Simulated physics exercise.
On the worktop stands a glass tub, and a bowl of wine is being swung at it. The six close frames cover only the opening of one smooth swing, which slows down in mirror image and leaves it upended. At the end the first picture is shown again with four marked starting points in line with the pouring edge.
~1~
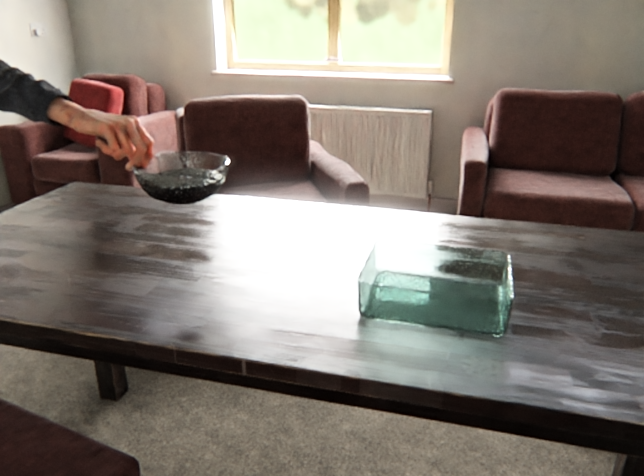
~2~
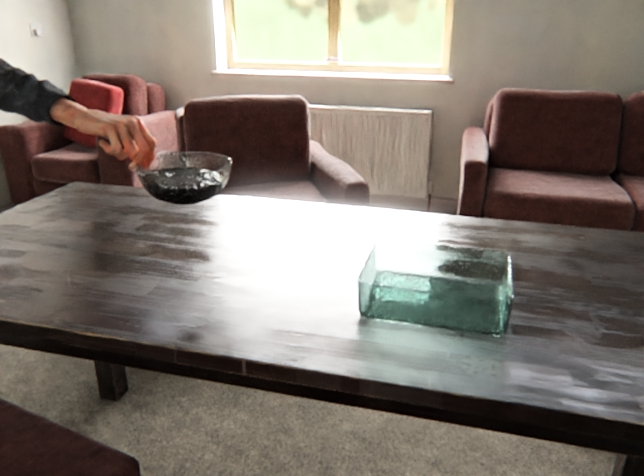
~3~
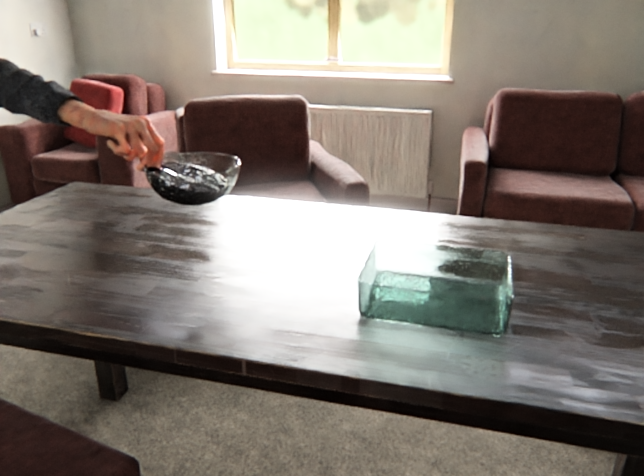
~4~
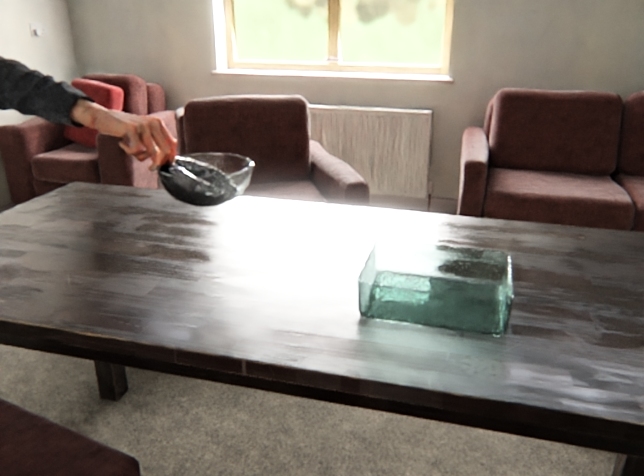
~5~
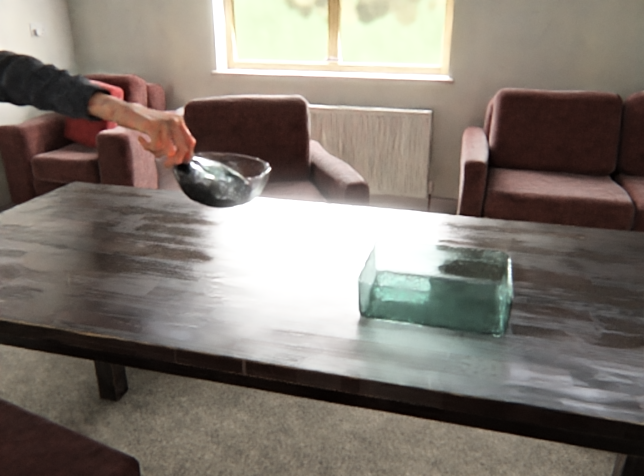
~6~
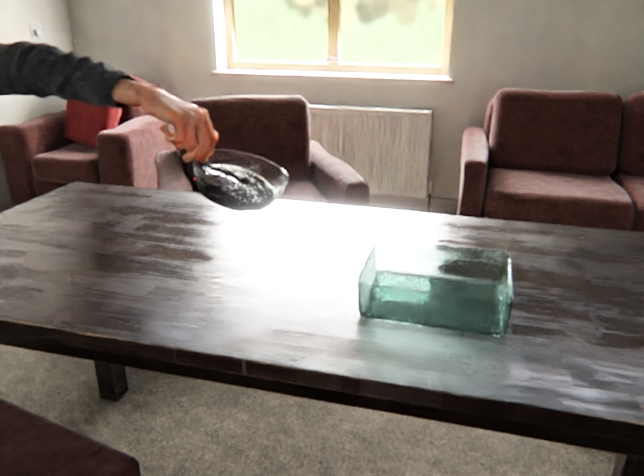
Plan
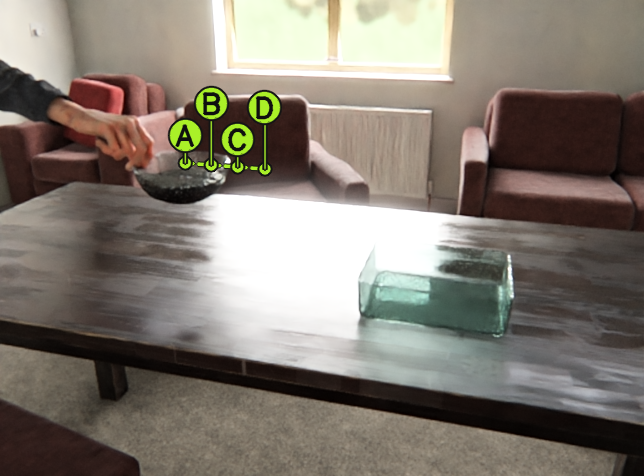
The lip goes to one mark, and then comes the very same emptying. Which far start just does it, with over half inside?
Choose C.
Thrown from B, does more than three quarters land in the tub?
No, it does not.
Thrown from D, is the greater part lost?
No, not at all.
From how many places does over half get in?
Two of the four.
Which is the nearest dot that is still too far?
That is dot B.
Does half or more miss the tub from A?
Yes, it does.
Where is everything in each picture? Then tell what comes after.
In the first picture, upright, lip at (223, 165); tub from (358, 314) to (506, 334); nothing has left yet.
In the second picture, upright, lip at (226, 166); nothing has left yet.
In the third picture, upright, lip at (235, 166); nothing has left yet.
In the fourth picture, upright, lip at (248, 168); nothing has left yet.
In the fifth picture, tipped about 5°, lip at (266, 173); nothing has left yet.
In the sixth picture, tipped about 15°, lip at (285, 182); nothing has left yet.
On the marked copy, A at (185, 163); B at (211, 165); C at (237, 167); D at (264, 169).
With A, about 3 % lands in the tub, 95 % falls short.
With B, about 32 % lands in the tub, 62 % falls short and 5 % goes beside or beyond.
With C, about 63 % lands in the tub, 27 % falls short and 11 % goes beside or beyond.
With D, about 75 % lands in the tub, 9 % falls short and 16 % goes beside or beyond.
